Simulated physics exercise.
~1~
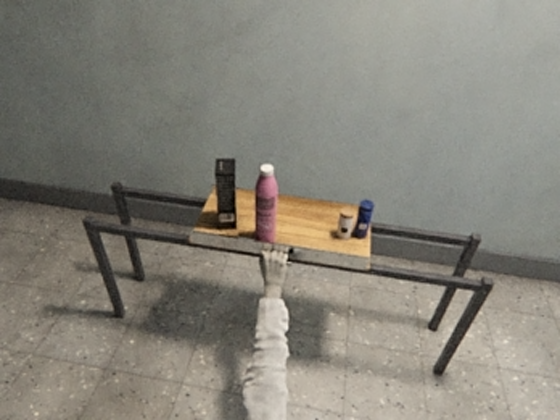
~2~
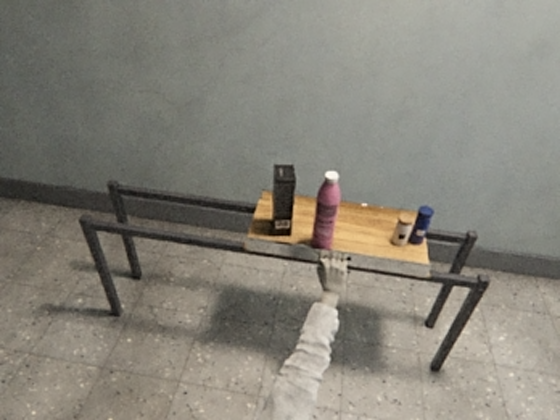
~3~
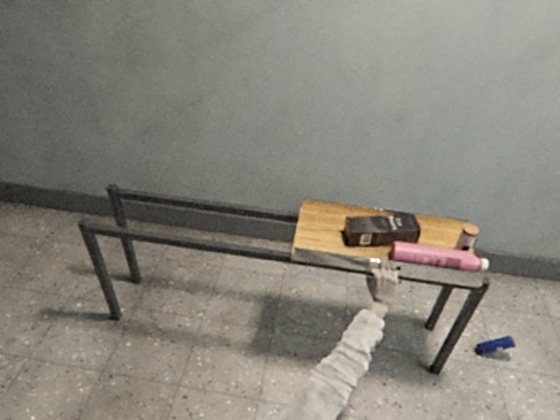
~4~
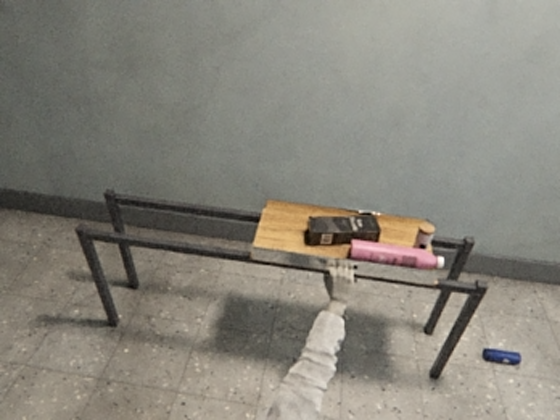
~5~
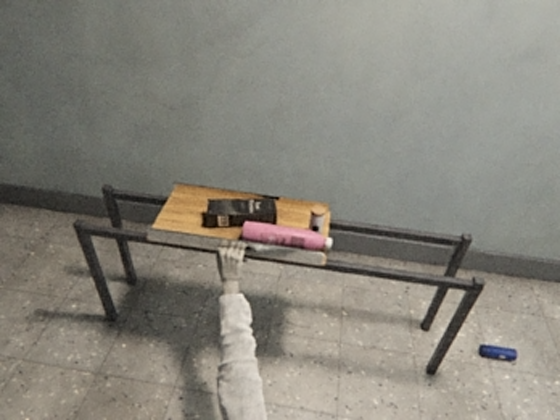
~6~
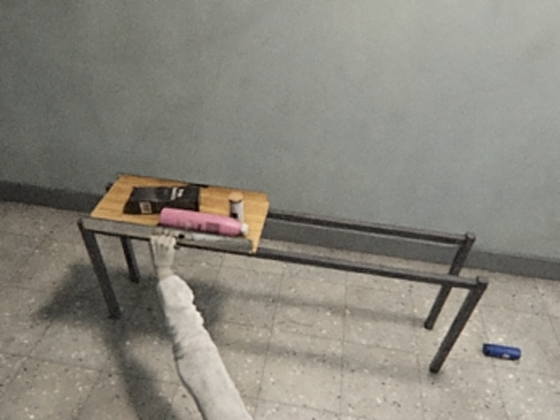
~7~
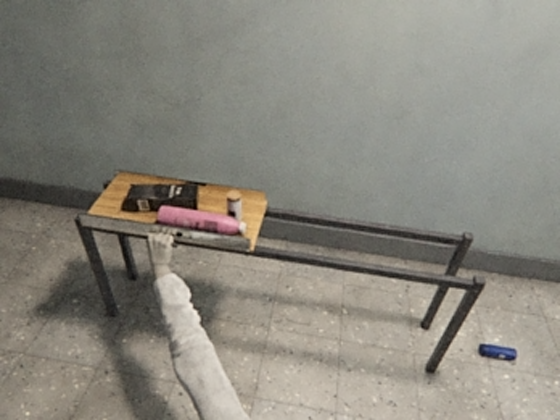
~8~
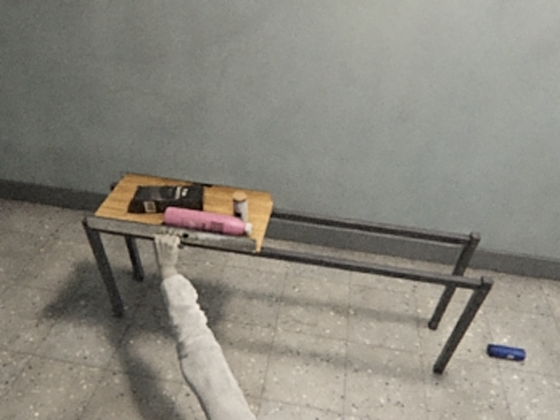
In a bare room with a grey wall and speckled floor tiles, seen from slightly above, a wooden tray rests on a long dark metal frame. On it stand a tall black carton at the left, a pink bottle near the middle, and a white shaker and a blue shaker at the right. A pale-sleeved arm slides the tray right until the carton and bottle topple onto it and the blue shaker drops to the floor. The hand then pushes the tray across to the left end. There it stays, the white shaker still upright beside the fallen carton and bottle, the blue shaker lying on the floor.
